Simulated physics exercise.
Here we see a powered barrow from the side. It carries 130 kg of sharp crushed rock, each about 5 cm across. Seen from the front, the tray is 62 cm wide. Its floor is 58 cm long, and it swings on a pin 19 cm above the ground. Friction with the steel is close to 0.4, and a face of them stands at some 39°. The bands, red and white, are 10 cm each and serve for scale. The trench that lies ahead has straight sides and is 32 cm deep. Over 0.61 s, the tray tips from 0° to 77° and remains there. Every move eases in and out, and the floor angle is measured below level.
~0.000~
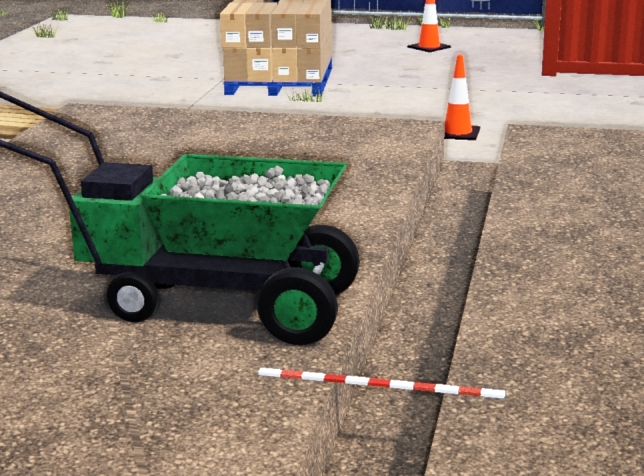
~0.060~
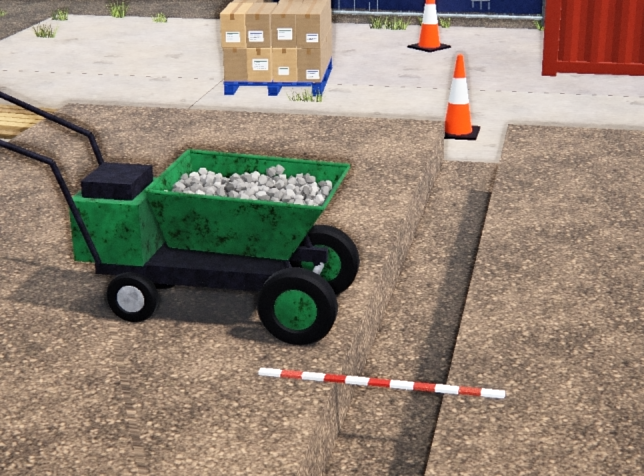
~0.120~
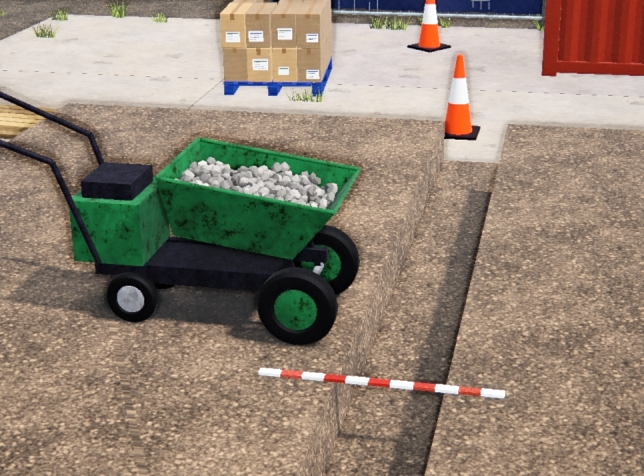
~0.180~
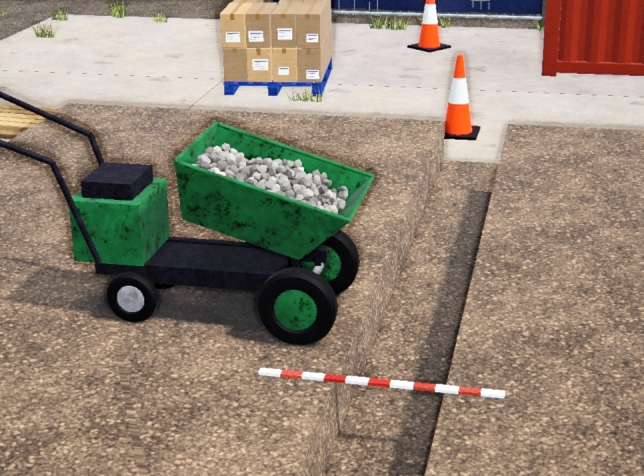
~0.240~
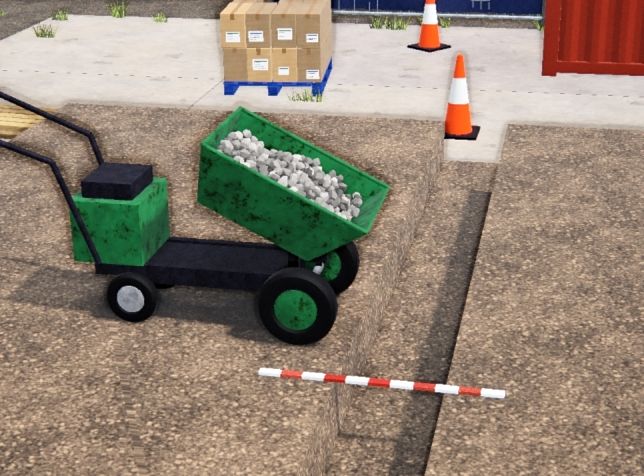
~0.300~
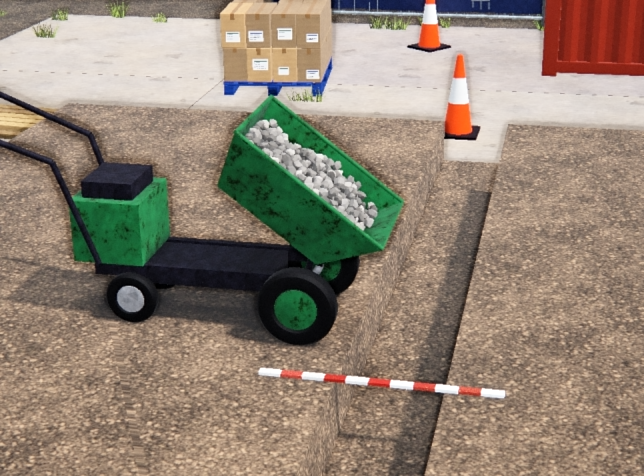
In this clip, a green wheeled barrow loaded with grey stones stands beside a narrow trench and a red-and-white striped bar, and its tray gradually tilts steeply down to the right while the wheels stay still.
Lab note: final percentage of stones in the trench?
Approx. 46 %.
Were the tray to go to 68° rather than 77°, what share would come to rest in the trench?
It would be near 30 per cent.
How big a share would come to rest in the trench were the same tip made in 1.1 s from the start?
It would come to roughly 65 per cent.
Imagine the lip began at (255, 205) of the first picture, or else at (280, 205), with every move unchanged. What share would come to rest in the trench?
About 95 per cent from the first spot, about 85 from the second.
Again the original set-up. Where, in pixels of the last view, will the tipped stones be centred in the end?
I'd point to around (472, 329).
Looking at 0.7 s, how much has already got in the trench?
I'd put it near 15 per cent.
After 0.5 s the floor is at 65°; 100 % in the tray; the foremost stones are at (407, 260).
After 0.7 s the floor is at 77°; 62 % in the tray, 14 % in the trench, 24 % past the trench; the foremost stones are at (500, 341).
After 1.1 s the floor is at 77°; 17 % in the tray, 30 % in the trench, 53 % past the trench; the foremost stones are past the picture's edge.
After 3.0 s the floor is at 77°; 2 % in the tray, 46 % in the trench, 52 % past the trench; the foremost stones are past the picture's edge.
